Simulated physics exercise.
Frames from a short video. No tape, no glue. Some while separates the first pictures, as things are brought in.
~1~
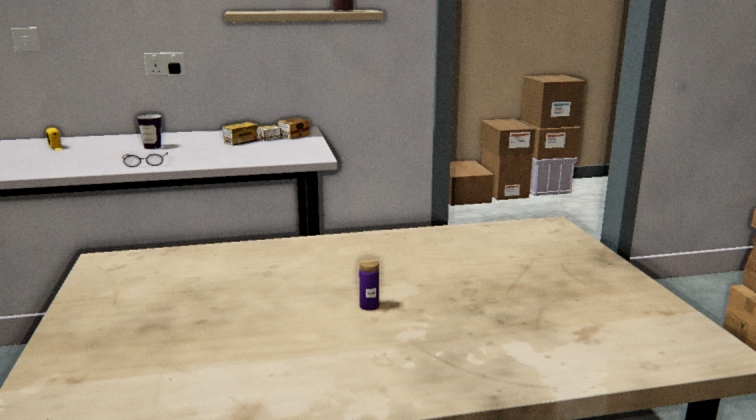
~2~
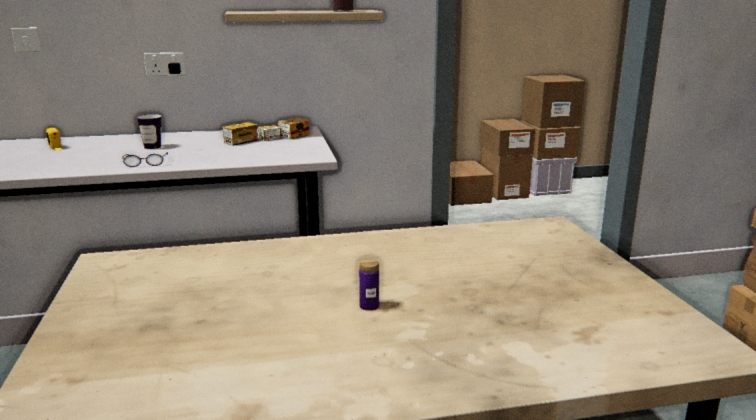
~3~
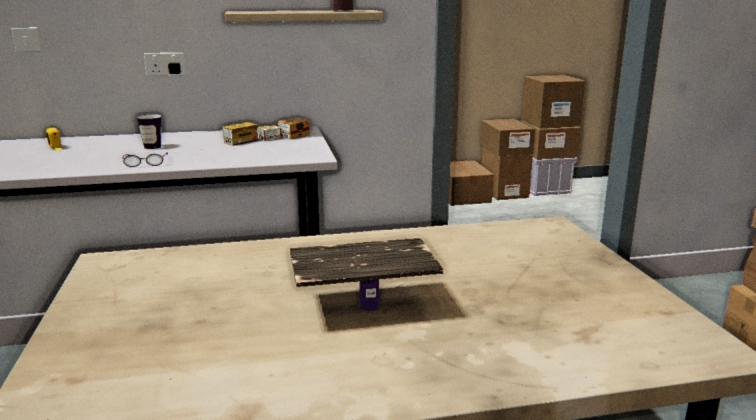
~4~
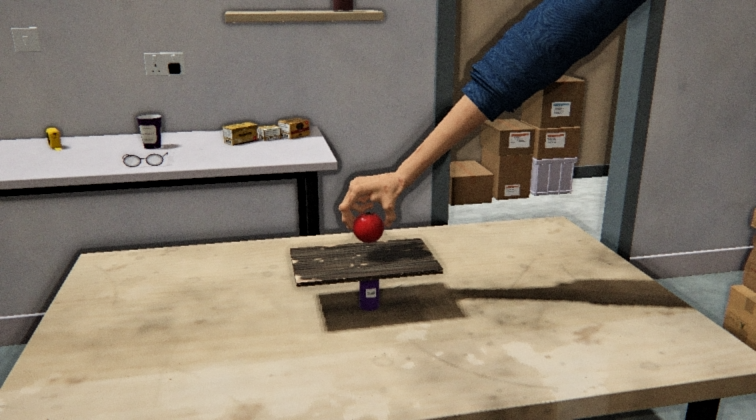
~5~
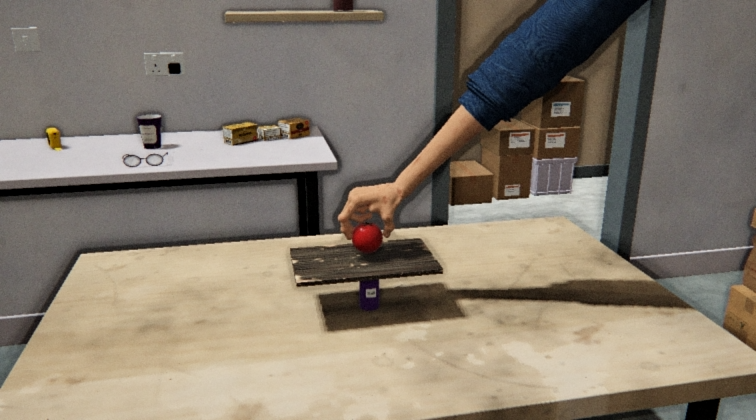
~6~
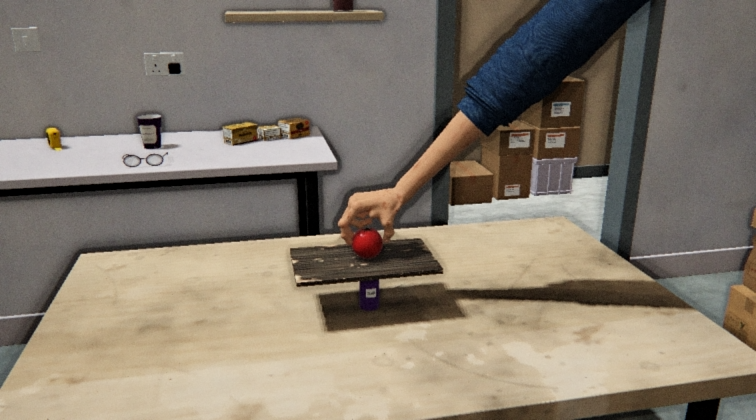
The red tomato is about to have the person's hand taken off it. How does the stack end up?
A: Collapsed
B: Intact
(B) Intact.
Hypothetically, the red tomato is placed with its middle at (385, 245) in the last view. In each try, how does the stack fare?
Stands.
Then, 0.80 s past the last view, nothing moves.
Then, 1.70 s past the last view, red tomato resting near (367, 243).
Finally, all 3 still in place. Final places as the last picture's camera would see them, red tomato near (367, 243). The stack keeps its balance.
